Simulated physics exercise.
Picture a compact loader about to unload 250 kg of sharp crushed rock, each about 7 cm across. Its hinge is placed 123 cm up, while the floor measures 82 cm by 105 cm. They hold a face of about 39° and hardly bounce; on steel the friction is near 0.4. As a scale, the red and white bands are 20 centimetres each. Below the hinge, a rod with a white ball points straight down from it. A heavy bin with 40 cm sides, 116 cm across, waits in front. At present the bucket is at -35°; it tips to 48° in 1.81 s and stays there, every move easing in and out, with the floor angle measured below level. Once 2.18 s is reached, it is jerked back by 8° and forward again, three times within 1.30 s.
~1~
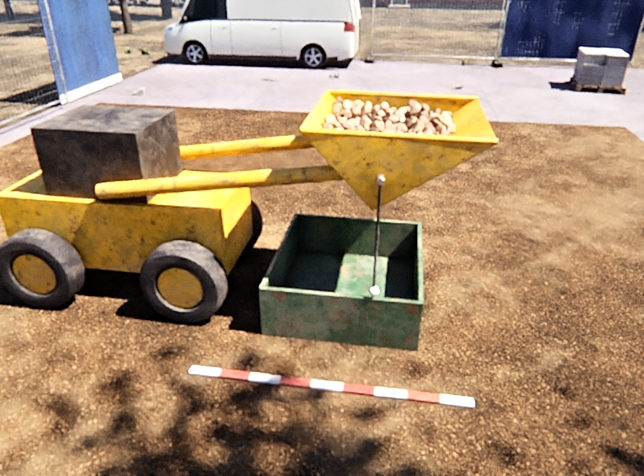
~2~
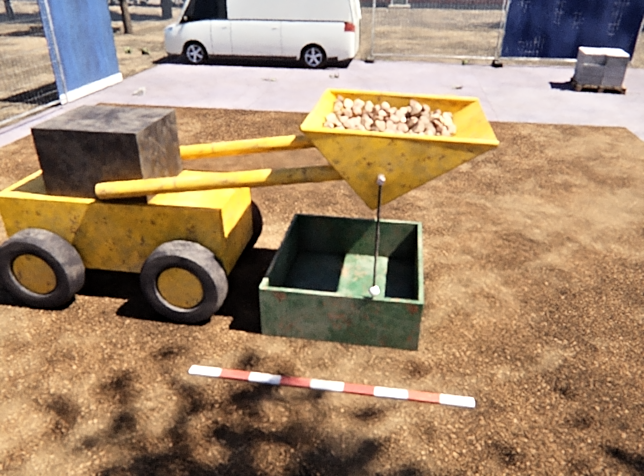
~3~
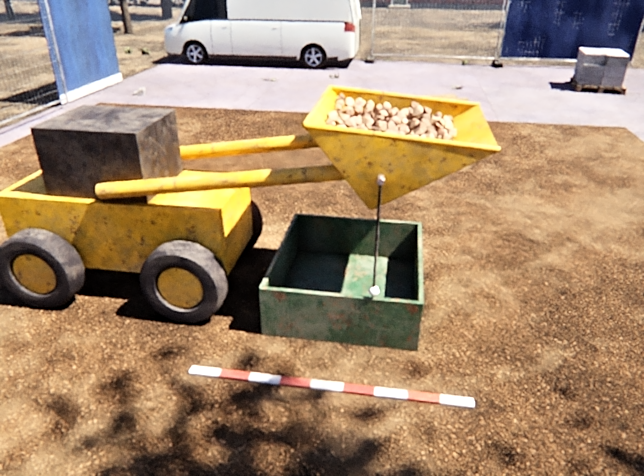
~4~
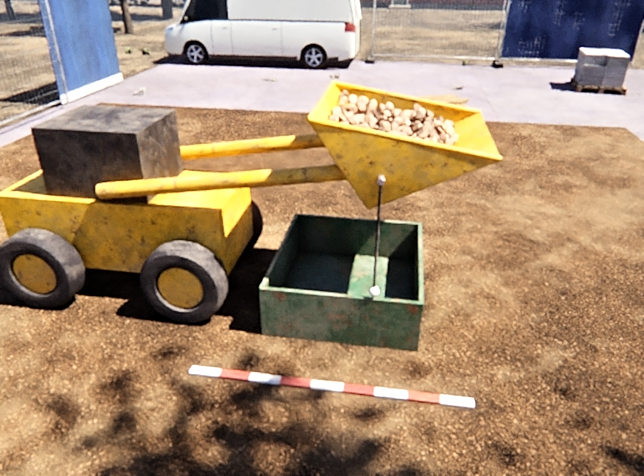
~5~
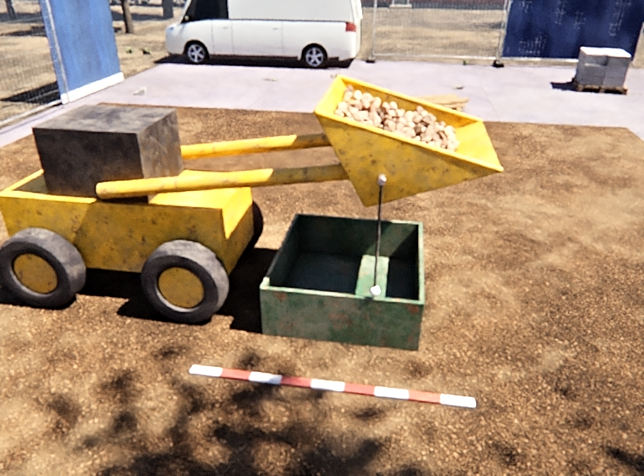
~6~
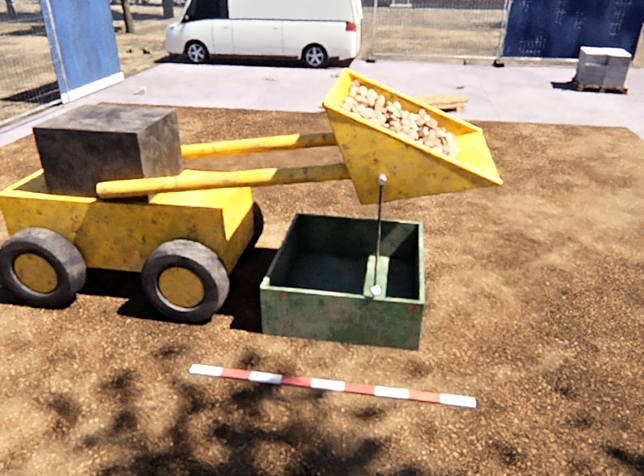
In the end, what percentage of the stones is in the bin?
Roughly 0 percent of the stones.
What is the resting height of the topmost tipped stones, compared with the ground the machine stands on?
It rests some 24 cm higher than the ground the machine stands on.
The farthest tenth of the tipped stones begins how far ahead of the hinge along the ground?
Roughly 120 cm out along the ground.
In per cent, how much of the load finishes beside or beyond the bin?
Around 100 per cent of the load ends up there.
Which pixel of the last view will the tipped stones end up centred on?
Middle at around (479, 304), I'd say.
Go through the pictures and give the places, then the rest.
In the first picture, lip at (497, 142), floor tilted -35°, highest stones at (382, 109).
In the second picture, the bucket is at -34°, its lip at (498, 144); the top of the load is at (365, 108).
In the third picture, the bucket is at -31°, its lip at (499, 150); the top of the load is at (360, 107).
In the fourth picture, the bucket is at -26°, its lip at (501, 159); the top of the load is at (351, 102).
In the fifth picture, the bucket is at -21°, its lip at (502, 170); the top of the load is at (351, 98).
In the sixth picture, the bucket is at -14°, its lip at (501, 184); the top of the load is at (357, 93).
A little later the floor is at 35°; 99 % in the bucket, 1 % beside or beyond the bin; the foremost stones are at (456, 214).
Then the floor is at 48°; 14 % in the bucket, 86 % beside or beyond the bin; the foremost stones are at (512, 305).
Later still the floor is at 48°; 0 % in the bucket, 100 % beside or beyond the bin; the foremost stones are at (588, 306).
In the end the floor is at 48°; 0 % in the bucket, 100 % beside or beyond the bin; the foremost stones are at (588, 306).
